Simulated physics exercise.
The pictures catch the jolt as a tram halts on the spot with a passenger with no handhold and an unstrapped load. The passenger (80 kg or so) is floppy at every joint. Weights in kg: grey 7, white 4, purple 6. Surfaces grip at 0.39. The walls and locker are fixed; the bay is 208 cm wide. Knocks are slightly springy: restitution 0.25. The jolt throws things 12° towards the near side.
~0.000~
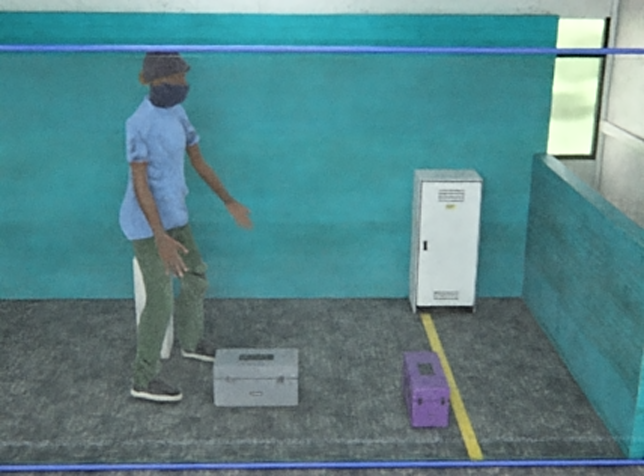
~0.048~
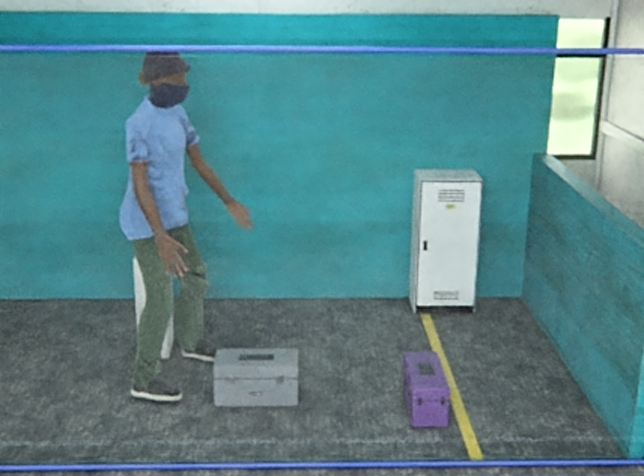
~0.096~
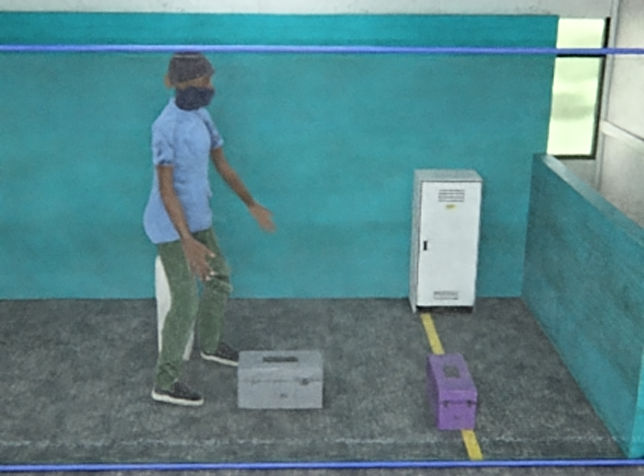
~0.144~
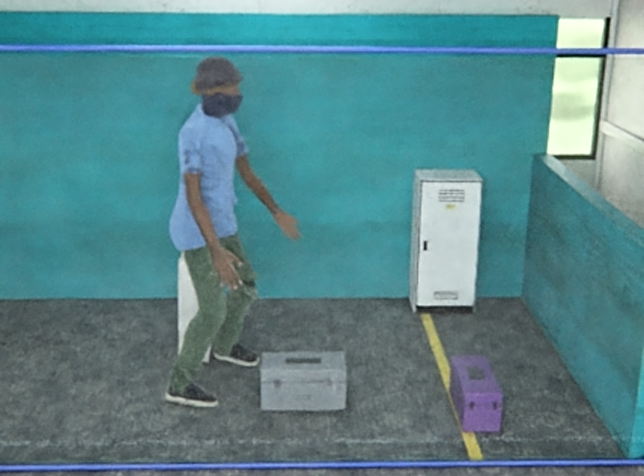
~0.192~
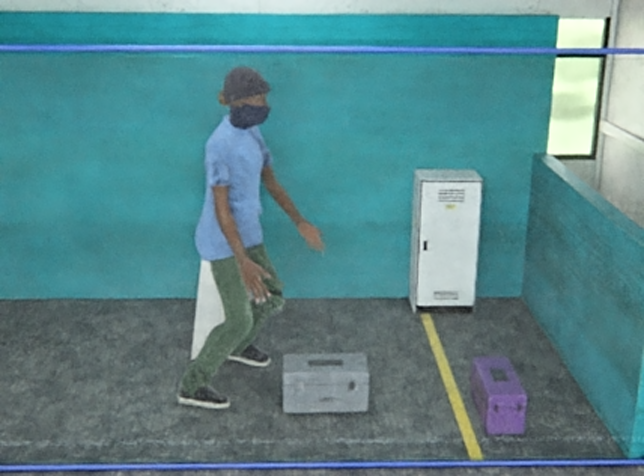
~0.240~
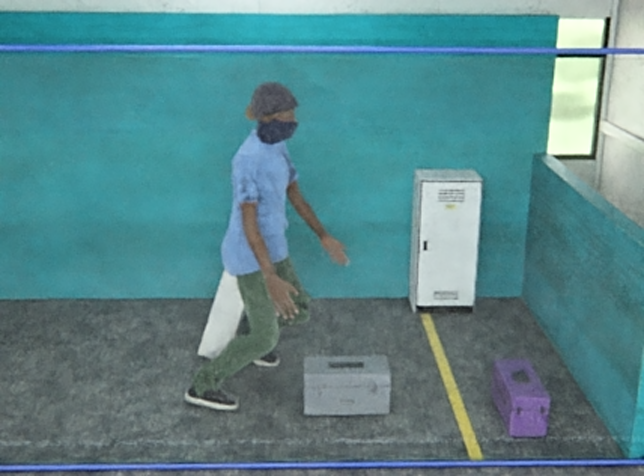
A masked person in a blue shirt shifting right and crouching slightly as grey and purple toolboxes slide right across the floor.
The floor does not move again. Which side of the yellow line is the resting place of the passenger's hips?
The passenger's hips cross the yellow line.
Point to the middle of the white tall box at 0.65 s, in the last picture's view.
Around (314, 304).
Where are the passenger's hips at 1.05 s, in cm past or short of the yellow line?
About 20 cm past it.
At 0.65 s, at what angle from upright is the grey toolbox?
About 0°.
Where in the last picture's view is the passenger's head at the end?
Near (568, 363).
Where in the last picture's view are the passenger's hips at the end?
Near (479, 347).
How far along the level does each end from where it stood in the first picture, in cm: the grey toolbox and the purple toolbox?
Grey toolbox 120, purple toolbox 80.
After 0.40 s the passenger's hips are 61 cm short of the yellow line, near (341, 312) in the last picture's view.
After 0.65 s the passenger's hips are 18 cm short of the yellow line, near (421, 320) in the last picture's view.
After 1.05 s the passenger's hips are 18 cm past the yellow line, near (481, 347) in the last picture's view.
After 2.7 s, grey toolbox crosses the yellow line; white tall box stops short of the yellow line; purple toolbox crosses the yellow line; passenger's hips cross the yellow line.
